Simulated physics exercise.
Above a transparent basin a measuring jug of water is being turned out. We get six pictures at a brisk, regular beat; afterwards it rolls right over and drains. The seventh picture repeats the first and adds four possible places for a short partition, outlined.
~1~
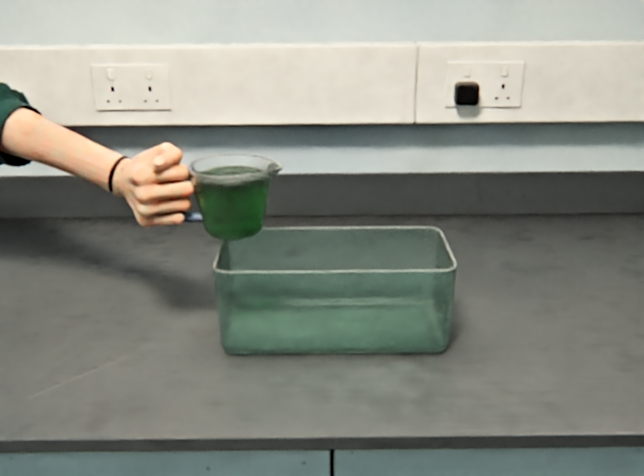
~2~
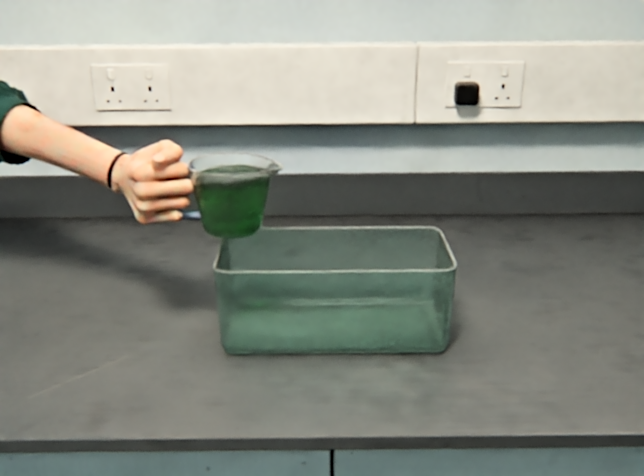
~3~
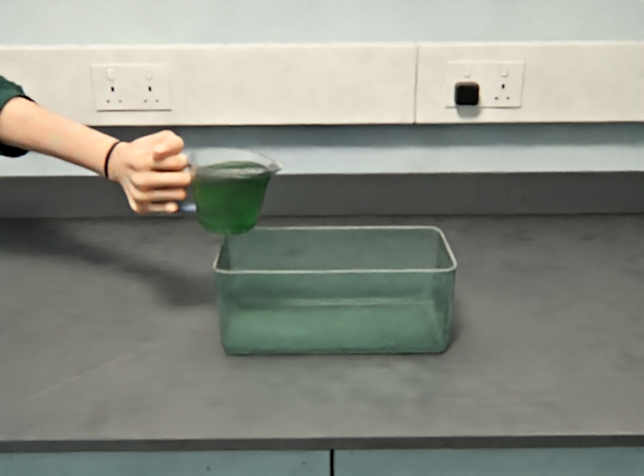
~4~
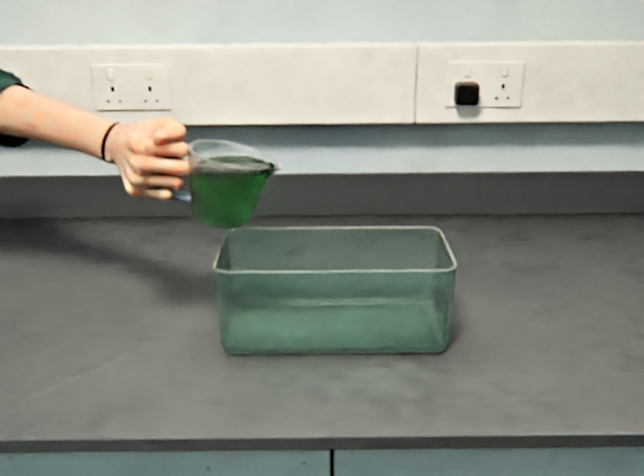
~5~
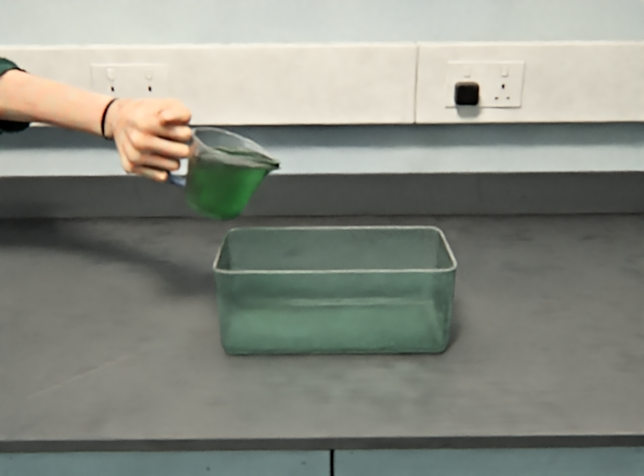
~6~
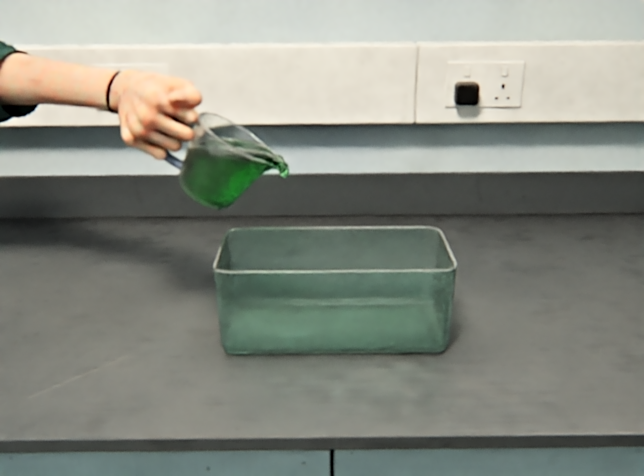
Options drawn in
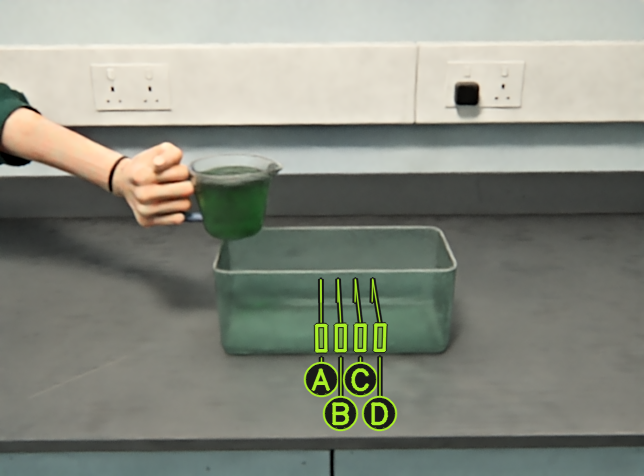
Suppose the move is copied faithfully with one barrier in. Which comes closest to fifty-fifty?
C beats the others.
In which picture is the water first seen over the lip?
Picture 6.
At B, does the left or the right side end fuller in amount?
The right side.
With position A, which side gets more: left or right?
The right side.
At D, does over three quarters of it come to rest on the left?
Yes.
In lime, A at (321, 357); B at (340, 357); C at (360, 357); D at (379, 357).
For position A, about 7 % ends left of the wall and 92 % right of it.
For position B, about 13 % ends left of the wall and 86 % right of it.
For position C, about 51 % ends left of the wall and 48 % right of it.
For position D, about 92 % ends left of the wall and 6 % right of it.
